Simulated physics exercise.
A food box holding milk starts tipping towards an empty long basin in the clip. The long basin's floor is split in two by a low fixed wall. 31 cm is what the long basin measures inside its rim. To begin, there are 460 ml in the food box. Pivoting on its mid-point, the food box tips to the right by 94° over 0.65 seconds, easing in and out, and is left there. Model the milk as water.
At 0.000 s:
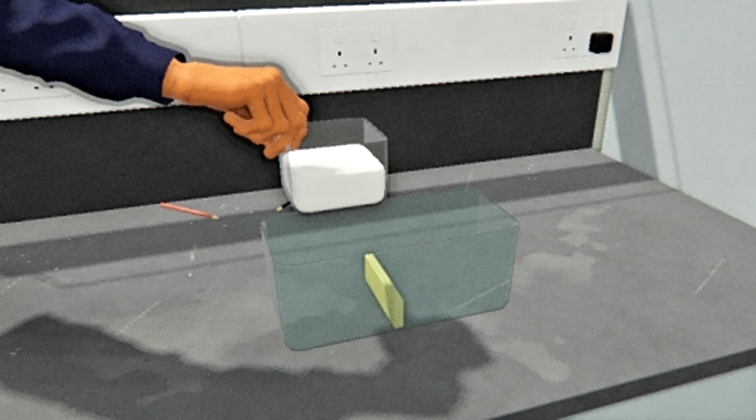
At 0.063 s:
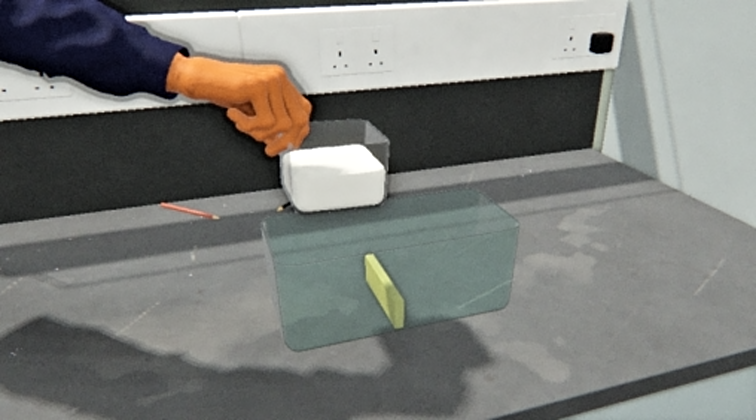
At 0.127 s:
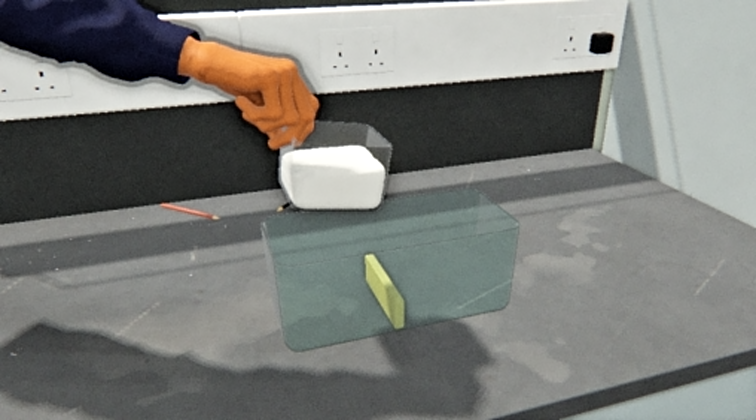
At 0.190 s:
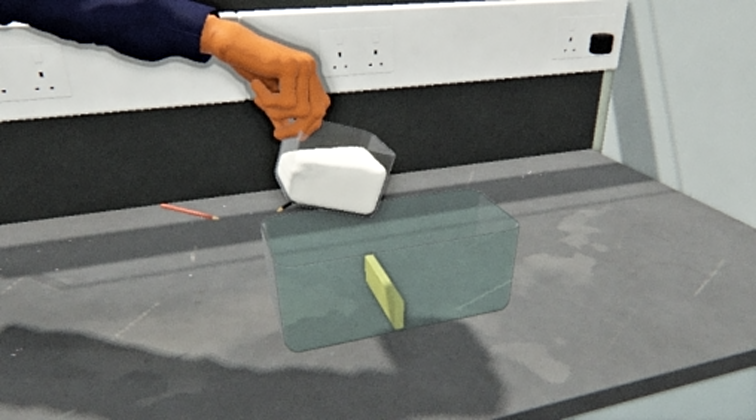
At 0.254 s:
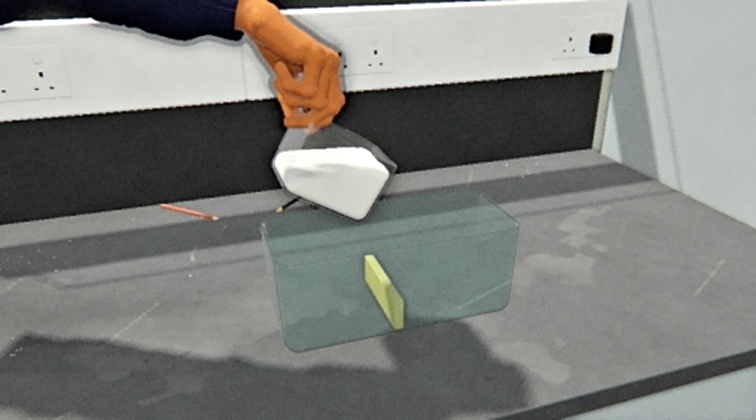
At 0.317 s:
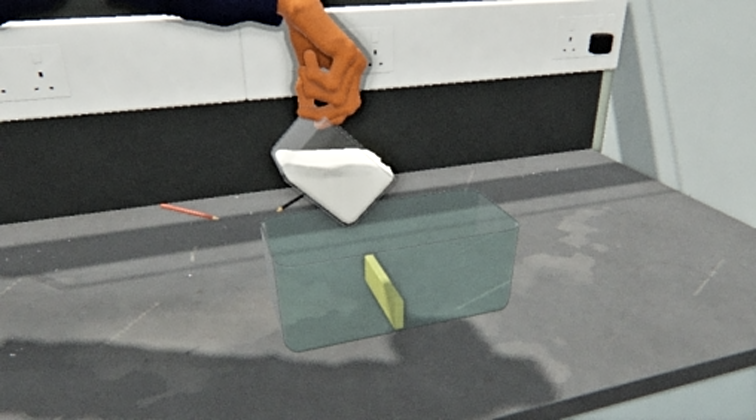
A clear food box of white milk, with a hand at its upper left, sits almost level at first behind a long, empty see-through basin with a yellowish upright wall inside. The box then tips steadily to the right, becoming steeply slanted, as the hand and dark-sleeved arm move rightward above it.
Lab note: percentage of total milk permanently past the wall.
Approx. 92 %.
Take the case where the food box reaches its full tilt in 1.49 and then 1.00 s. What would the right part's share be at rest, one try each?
Roughly 90 per cent the first time and 90 per cent the second.
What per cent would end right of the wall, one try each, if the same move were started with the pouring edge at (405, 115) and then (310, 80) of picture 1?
Try 1: Approx. 95 %; try 2: Approx. 15 %.
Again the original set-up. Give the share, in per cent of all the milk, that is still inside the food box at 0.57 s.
Roughly 40 per cent.
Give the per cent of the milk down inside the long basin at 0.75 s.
Some 76 per cent.
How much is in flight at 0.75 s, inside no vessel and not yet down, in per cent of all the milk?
Close to 6 %.
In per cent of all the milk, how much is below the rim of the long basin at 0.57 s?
Roughly 36 percent.
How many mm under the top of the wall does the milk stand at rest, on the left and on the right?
40 mm left, 20 mm right.
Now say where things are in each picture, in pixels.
Tilt 0°; pouring edge (375, 130); surface from (287, 165) to (373, 155); the long basin's rim runs from (268, 242) to (498, 207); the wall's top is at (383, 277), in the first picture.
Tilt 2°; pouring edge (377, 132); surface from (287, 165) to (373, 155), in the second picture.
Tilt 9°; pouring edge (380, 137); surface from (287, 165) to (374, 156), in the third picture.
Tilt 18°; pouring edge (383, 146); surface from (285, 165) to (375, 157), in the fourth picture.
Tilt 31°; pouring edge (384, 157); surface from (280, 164) to (378, 158), in the fifth picture.
Tilt 45°; pouring edge (383, 169); surface from (279, 161) to (383, 160), in the sixth picture.
By 0.57 s the tilt is 90° and 40 per cent is still to pour, 0 is left of the wall and 36 right of it.
By 0.75 s the tilt is 94° and 18 per cent is still to pour, 1 is left of the wall and 74 right of it.
By 0.94 s the tilt is 94° and 7 per cent is still to pour, 3 is left of the wall and 88 right of it.
By 1.15 s the tilt is 94° and 3 per cent is still to pour, 4 is left of the wall and 92 right of it.
At rest 8 per cent lies left of the wall, 92 right of it and 0 outside.
